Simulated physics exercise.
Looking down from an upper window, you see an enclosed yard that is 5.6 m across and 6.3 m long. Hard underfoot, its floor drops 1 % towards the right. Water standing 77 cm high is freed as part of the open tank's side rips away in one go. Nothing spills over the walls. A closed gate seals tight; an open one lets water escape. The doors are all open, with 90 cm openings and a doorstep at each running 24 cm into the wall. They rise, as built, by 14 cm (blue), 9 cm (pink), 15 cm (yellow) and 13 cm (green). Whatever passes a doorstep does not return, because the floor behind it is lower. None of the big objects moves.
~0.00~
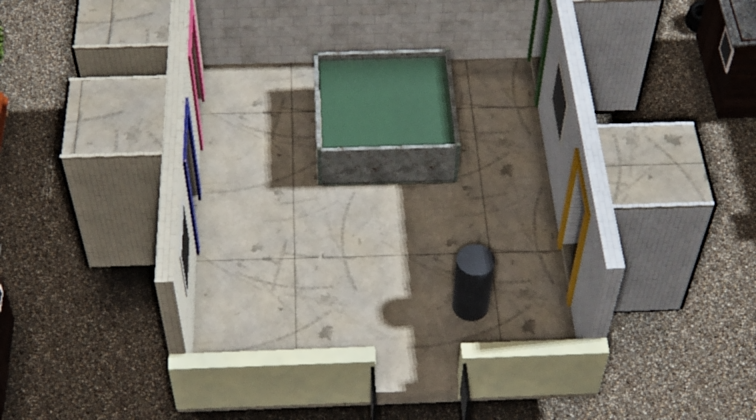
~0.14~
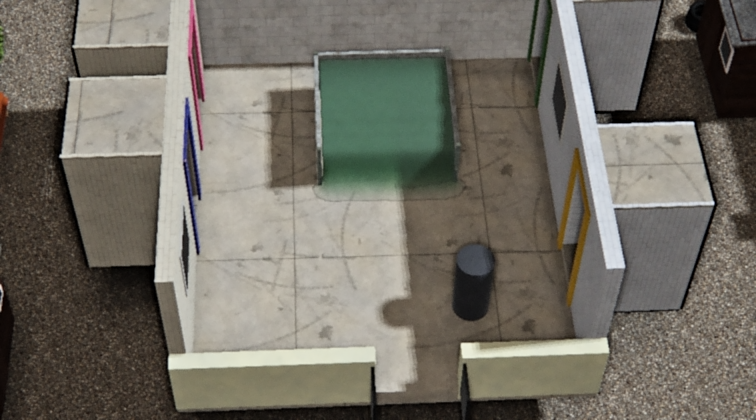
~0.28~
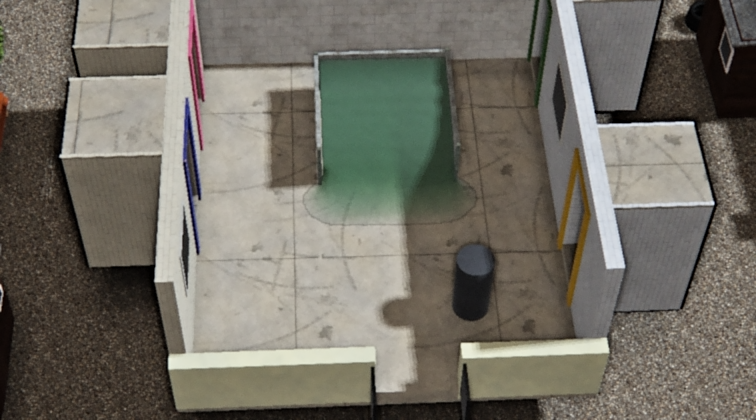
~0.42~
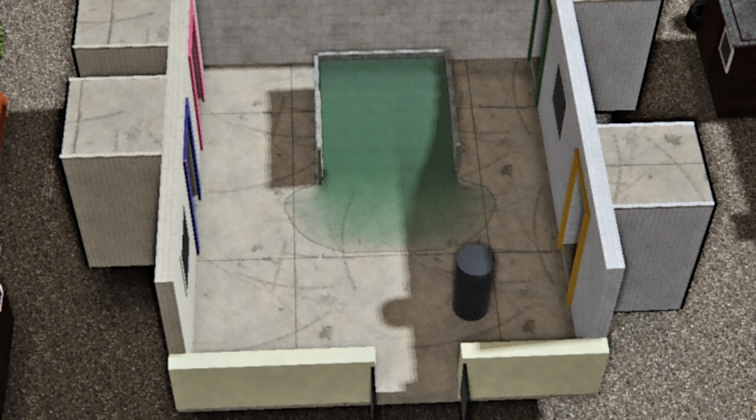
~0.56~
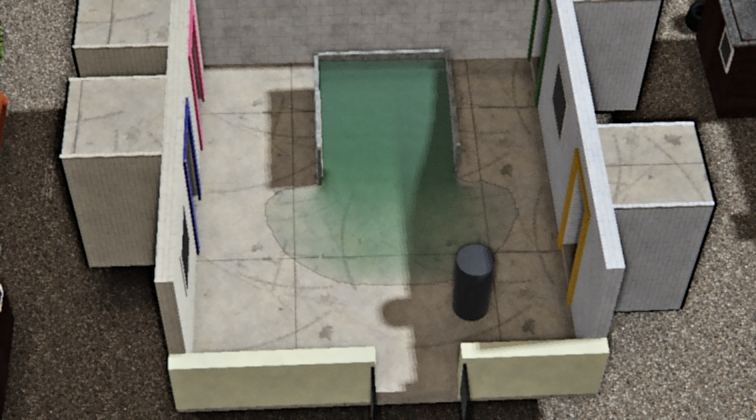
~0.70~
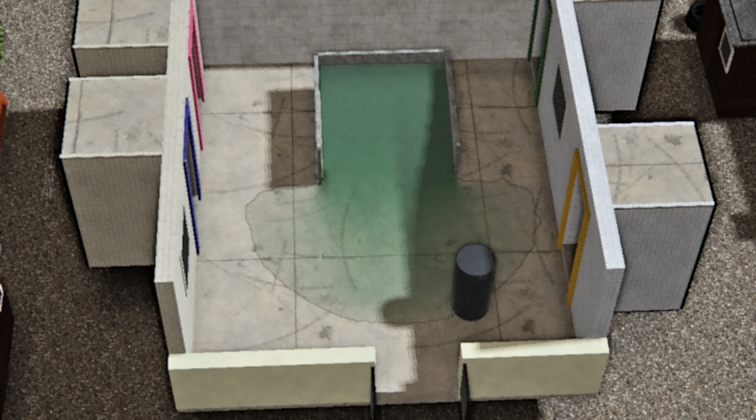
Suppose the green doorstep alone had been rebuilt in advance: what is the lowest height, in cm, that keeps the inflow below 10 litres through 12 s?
About 11 cm.
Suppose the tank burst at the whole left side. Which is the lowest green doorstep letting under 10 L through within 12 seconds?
Required height: Approx. 19 cm.
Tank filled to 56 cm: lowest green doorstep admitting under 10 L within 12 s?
Roughly 5.0 centimetres.
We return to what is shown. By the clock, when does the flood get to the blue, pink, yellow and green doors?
Door blue: 1.4 seconds; door pink: 4.5 seconds; door yellow: 1.0 seconds; door green: 5.5 seconds.
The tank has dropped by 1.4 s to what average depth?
Close to 36 cm deep on average.
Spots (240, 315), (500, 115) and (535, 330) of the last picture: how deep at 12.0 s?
About 2, 11 and 6 cm.
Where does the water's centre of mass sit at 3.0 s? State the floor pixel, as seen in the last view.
My guess is close to (386, 262).
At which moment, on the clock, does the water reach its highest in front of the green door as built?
Roughly at 9.5 s.
After 1.4 s water covers 55 % of the floor, deepest (39 cm) near (461, 292); it has not reached the green door.
After 3.0 s water covers 60 % of the floor, deepest (32 cm) near (206, 383); it has not reached the green door.
After 12.0 s water covers 95 % of the floor, deepest (16 cm) near (551, 187); 11 cm at the green door, 4 litres in over its 13 cm doorstep.
At the green door as built, the water arrived by 5.5 s and peaked near 16 cm at 9.6 s.
With a doorstep of 10 cm, 14 litres would have come in within the 12 s; with 13.5 cm, 3 litres. So under 10 litres takes about 11 cm.
